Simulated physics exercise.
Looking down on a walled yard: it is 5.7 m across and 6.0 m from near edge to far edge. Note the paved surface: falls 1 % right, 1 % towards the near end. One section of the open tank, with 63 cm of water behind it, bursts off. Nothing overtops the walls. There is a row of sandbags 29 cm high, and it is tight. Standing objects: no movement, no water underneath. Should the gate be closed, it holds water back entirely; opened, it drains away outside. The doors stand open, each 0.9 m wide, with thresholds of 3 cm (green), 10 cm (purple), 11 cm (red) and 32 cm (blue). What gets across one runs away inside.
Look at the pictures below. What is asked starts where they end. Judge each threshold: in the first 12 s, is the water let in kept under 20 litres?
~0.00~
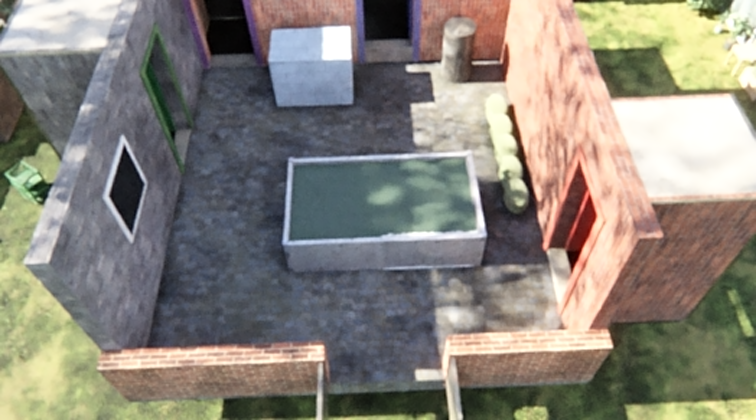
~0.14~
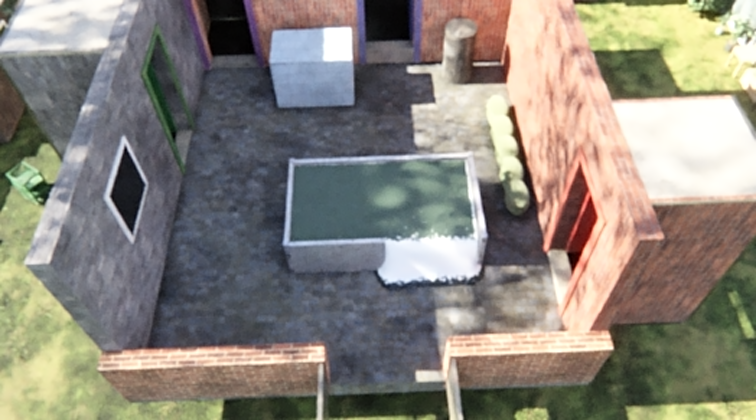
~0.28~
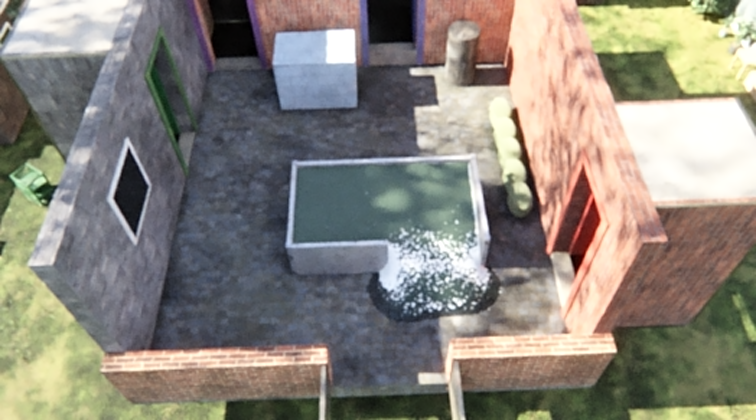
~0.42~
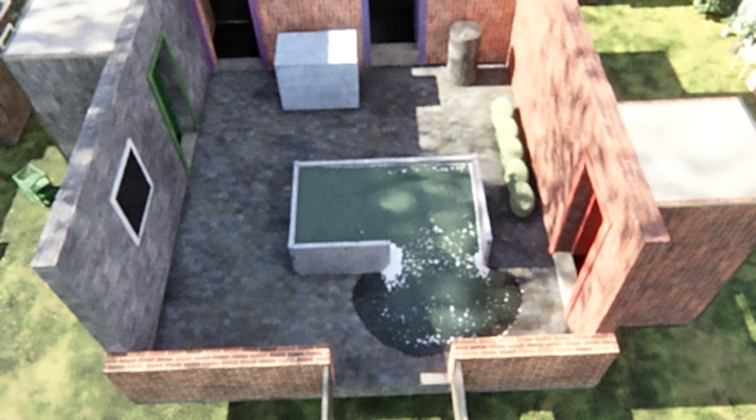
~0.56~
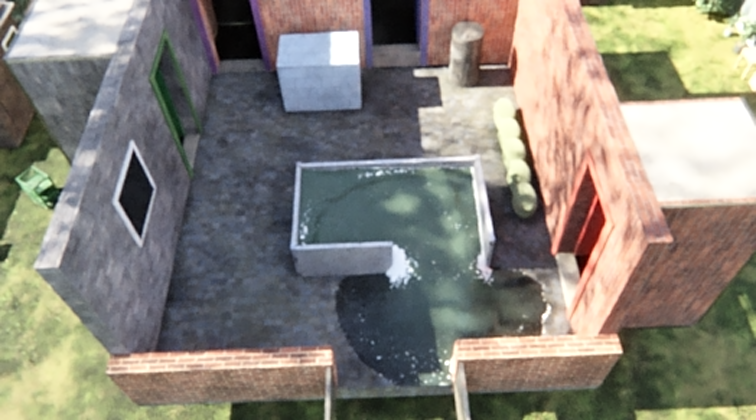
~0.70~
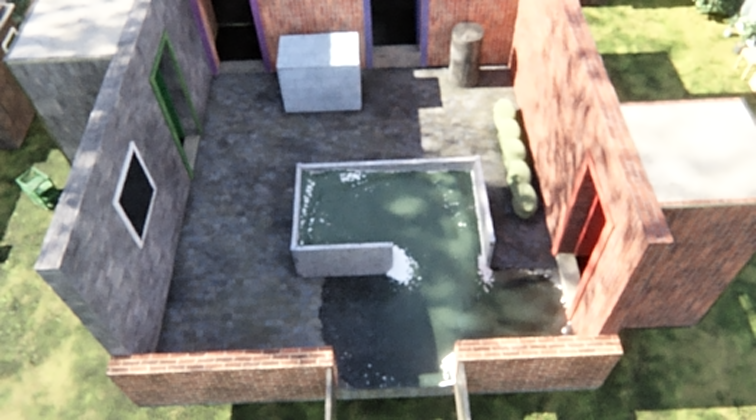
Verdicts: Green door, kept under; purple door, kept under; red door, not kept under; blue door, kept under.
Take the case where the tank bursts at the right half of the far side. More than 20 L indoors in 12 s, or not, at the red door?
In that case, red door: Less than that.
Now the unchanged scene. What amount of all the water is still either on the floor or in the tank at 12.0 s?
Close to 50 in a hundred remains.
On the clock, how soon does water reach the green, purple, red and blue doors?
Green: 10.5 s; purple: 7.0 s; red: 0.8 s; blue: 5.0 s.
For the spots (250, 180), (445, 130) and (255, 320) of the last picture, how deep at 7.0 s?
First 0 cm, then 2 cm, then 2 cm.
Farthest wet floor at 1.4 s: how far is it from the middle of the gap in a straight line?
It's close to 2.8 metres.
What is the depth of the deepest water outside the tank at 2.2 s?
Around 44 centimetres deep.
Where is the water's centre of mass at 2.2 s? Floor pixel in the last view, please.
Near (438, 265).
After 1.4 s water covers 15 % of the floor and is deepest (60 cm) near (577, 362); green door not reached, purple door not reached, red door 5 cm at the sill, 0 L in, blue door not reached.
After 2.2 s water covers 20 % of the floor and is deepest (44 cm) near (564, 363); green door not reached, purple door not reached, red door 18 cm at the sill, 5 L in, blue door not reached.
After 3.5 s water covers 30 % of the floor and is deepest (28 cm) near (564, 363); green door not reached, purple door not reached, red door 18 cm at the sill, 41 L in, blue door not reached.
After 7.0 s water covers 50 % of the floor and is deepest (17 cm) near (577, 362); green door not reached, purple door not reached, red door 13 cm at the sill, 80 L in, blue door 6 cm at the sill, 0 L in.
After 12.0 s water covers 85 % of the floor and is deepest (8 cm) near (550, 363); green door 1 cm at the sill, 0 L in, purple door 2 cm at the sill, 0 L in, red door 7 cm at the sill, 83 L in, blue door 5 cm at the sill, 0 L in.
